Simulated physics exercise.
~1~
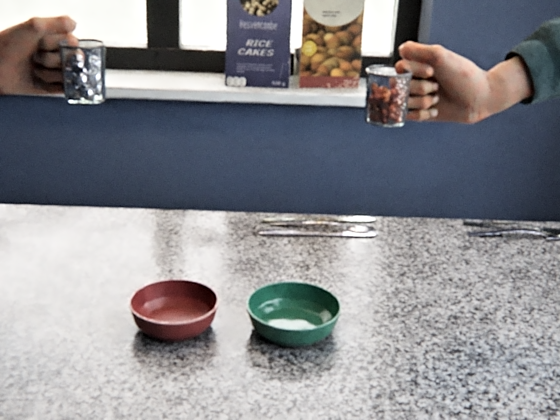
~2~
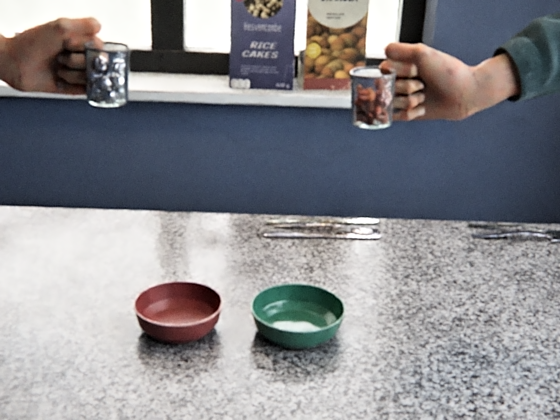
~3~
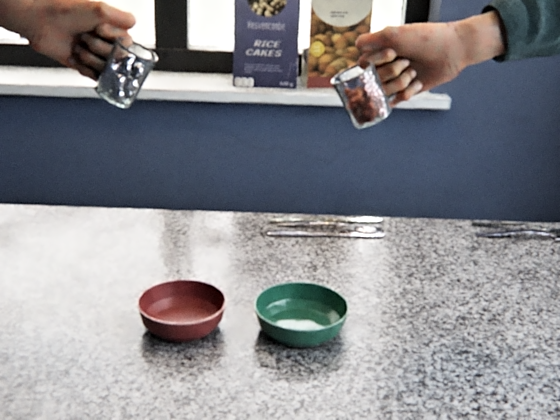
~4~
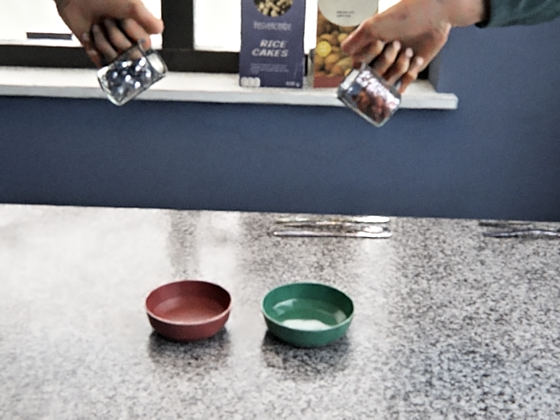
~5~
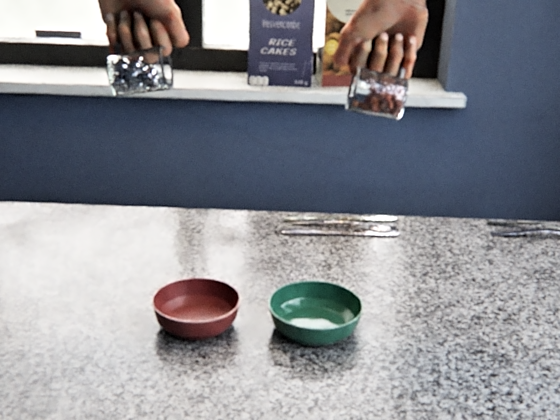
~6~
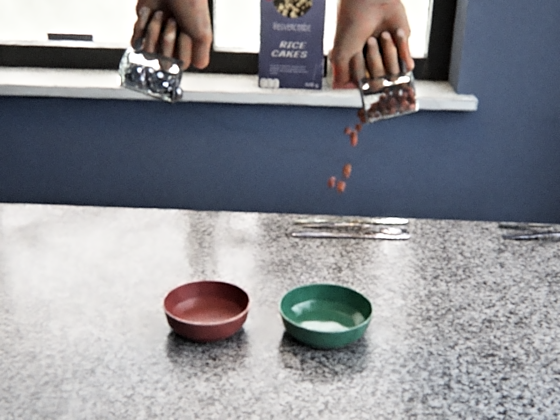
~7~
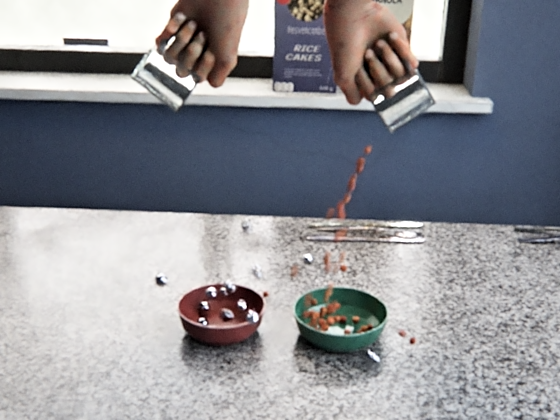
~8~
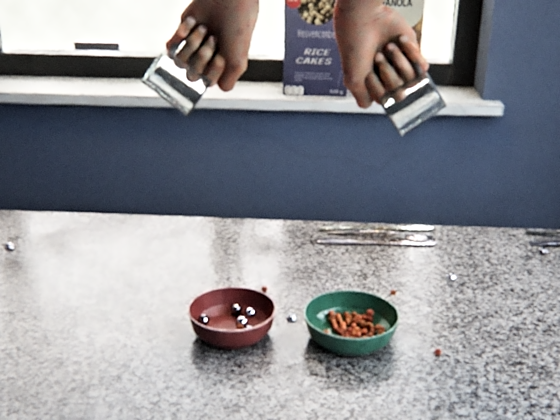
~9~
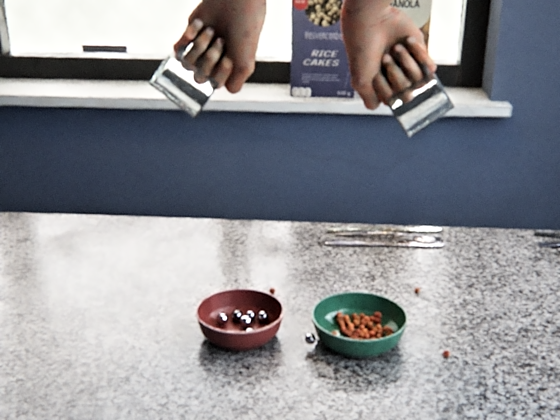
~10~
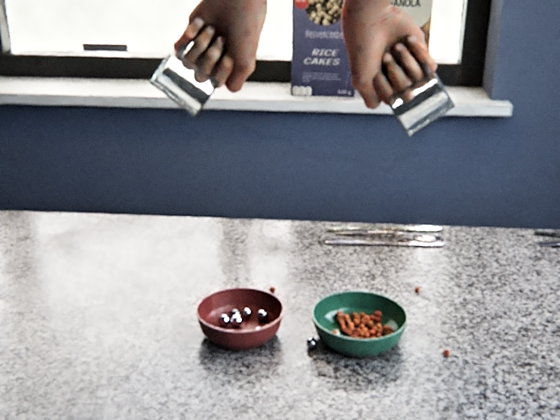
Two hands tipped clear cups high above a red dish and a green dish, pouring out silvery beads on the left and reddish-brown pieces on the right; about half the beads missed their dish, while nearly all the reddish pieces ended up in theirs.
